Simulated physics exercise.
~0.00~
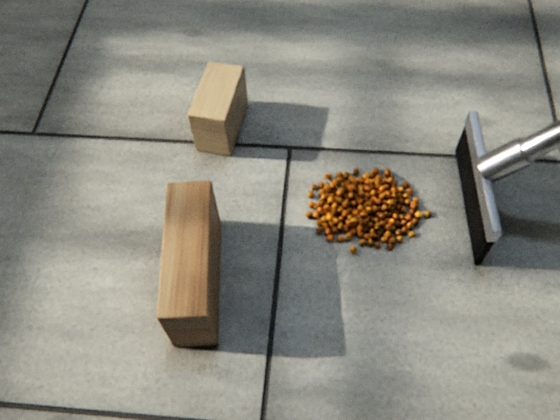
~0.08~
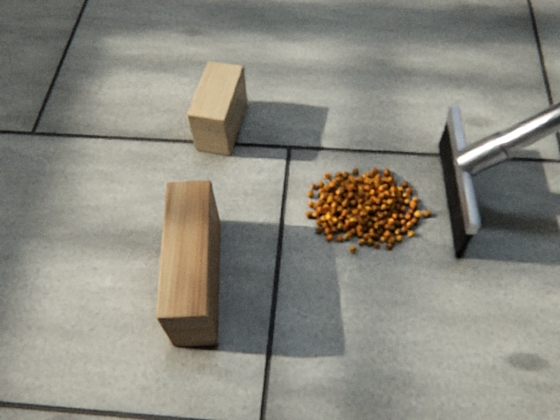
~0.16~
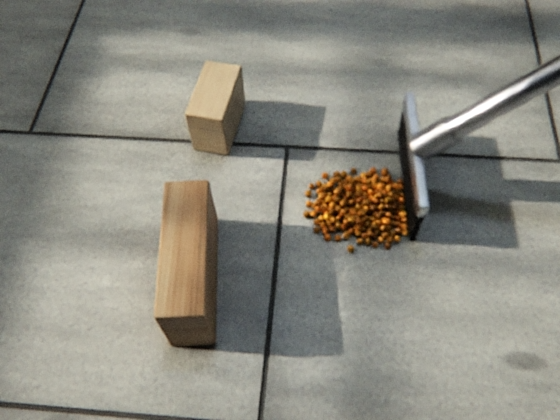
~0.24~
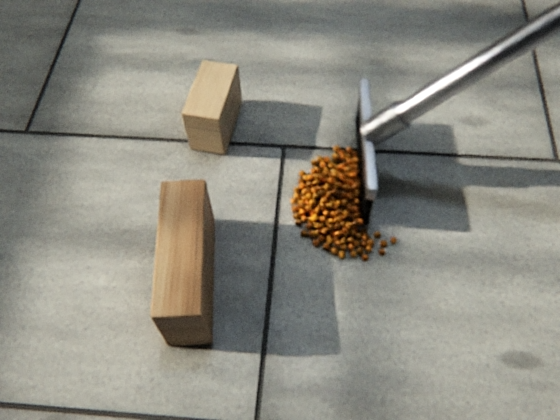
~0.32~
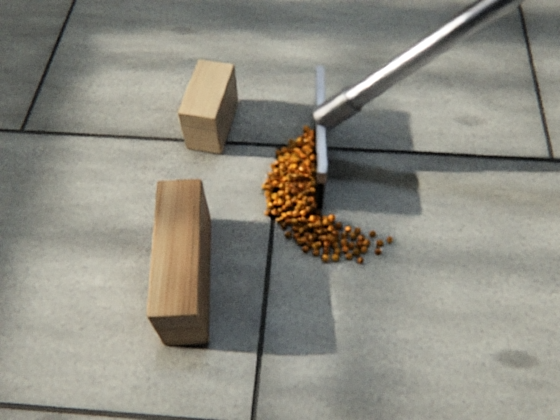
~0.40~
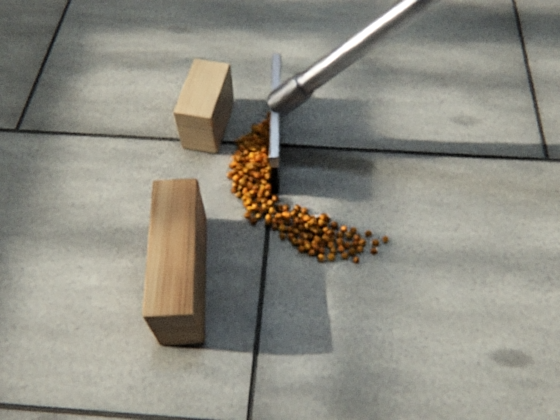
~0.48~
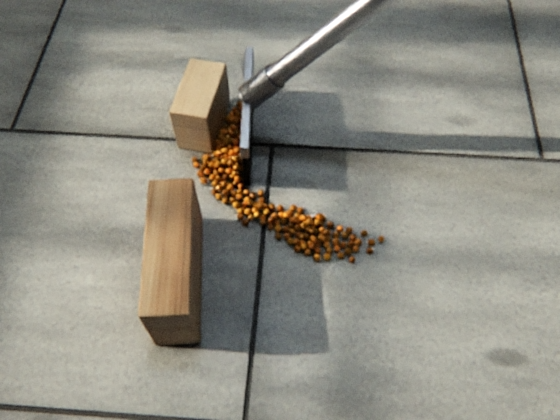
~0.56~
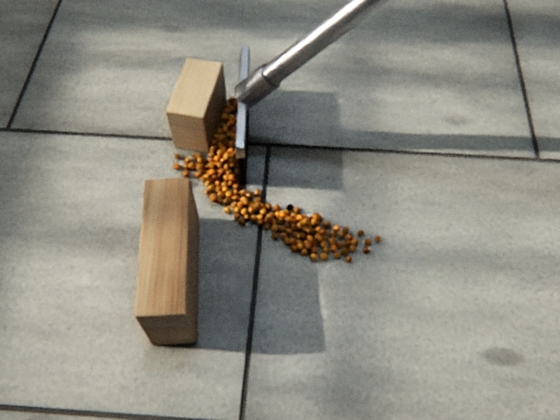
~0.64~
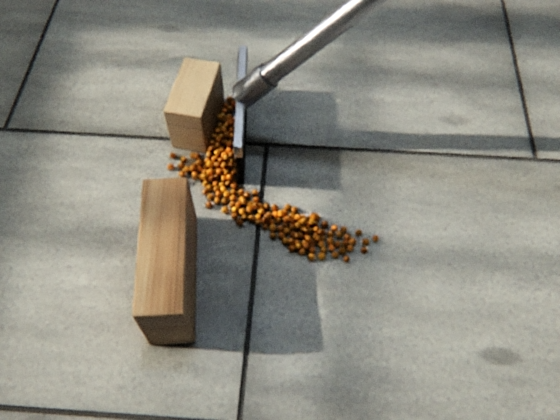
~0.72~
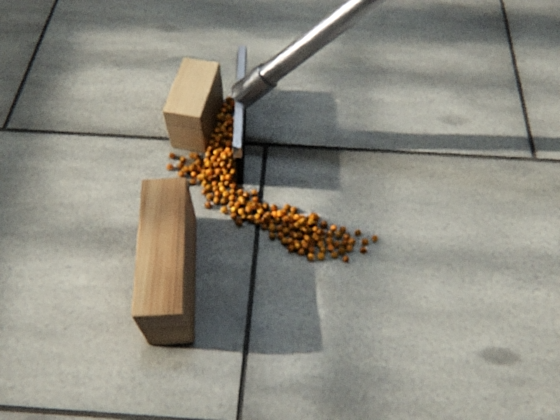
In this clip, a metal-handled squeegee pushes a pile of orange-brown corn kernels leftward across gray paving toward two wooden blocks, leaving a trail behind, then stops beside the smaller block, with most kernels still before the blocks and only a few reaching the gap.
